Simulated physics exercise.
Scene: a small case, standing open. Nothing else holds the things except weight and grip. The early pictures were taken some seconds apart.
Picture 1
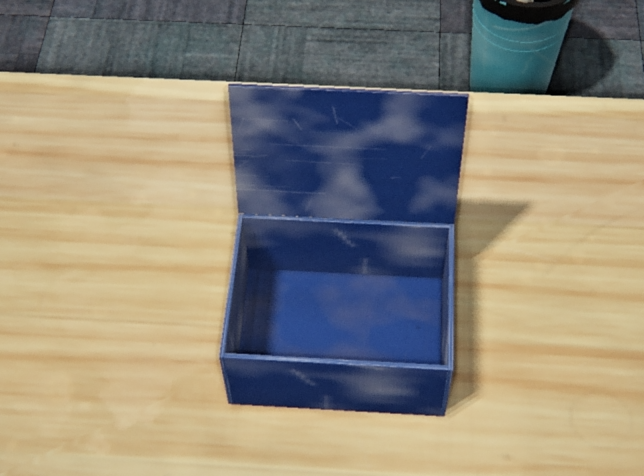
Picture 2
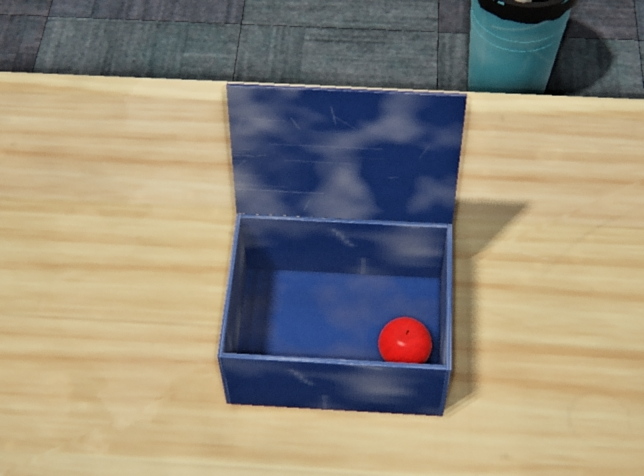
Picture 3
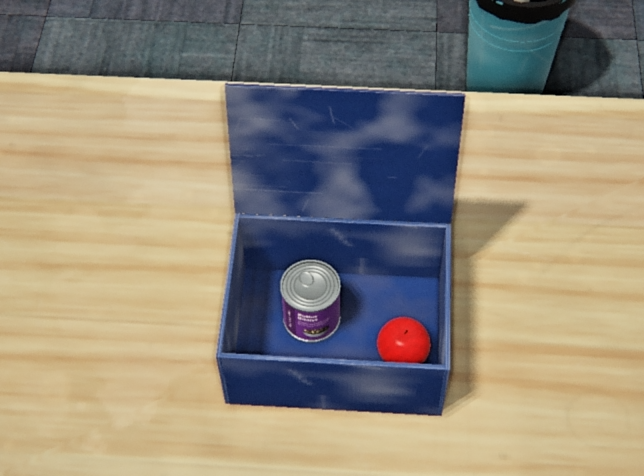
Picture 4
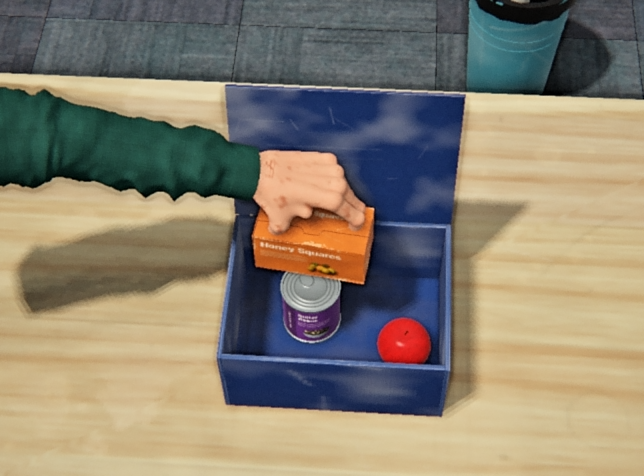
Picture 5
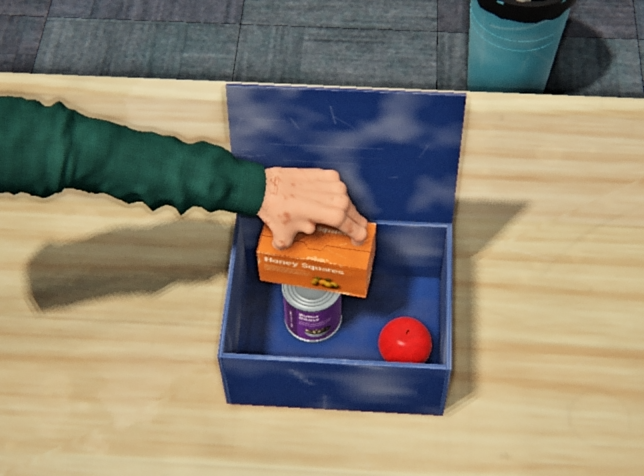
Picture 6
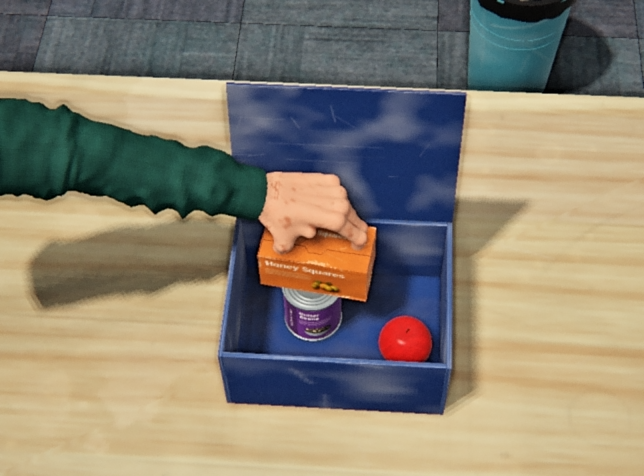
A hand lowers an orange carton into an open blue case holding a red ball and purple tin.
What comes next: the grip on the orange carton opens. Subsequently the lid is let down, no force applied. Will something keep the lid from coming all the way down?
My guess is the lid ends up unseated.
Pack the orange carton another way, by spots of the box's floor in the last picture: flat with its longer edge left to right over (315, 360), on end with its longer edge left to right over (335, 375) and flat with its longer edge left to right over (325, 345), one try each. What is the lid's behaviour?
Case one, the lid lies closed; case two, it is kept from closing; case three, it lies closed.
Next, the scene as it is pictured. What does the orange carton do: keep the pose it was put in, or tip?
By the end it has kept its angle.
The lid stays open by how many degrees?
I'd say roughly 45 degrees above the rim.
Then, 1.30 s on from there, lid 83° above the rim.
Then, 1.60 s on from there, lid 58° above the rim.
In the end, lid 46° above the rim; all 3 unmoved. At the end, from the last picture's camera, orange carton near (318, 261).
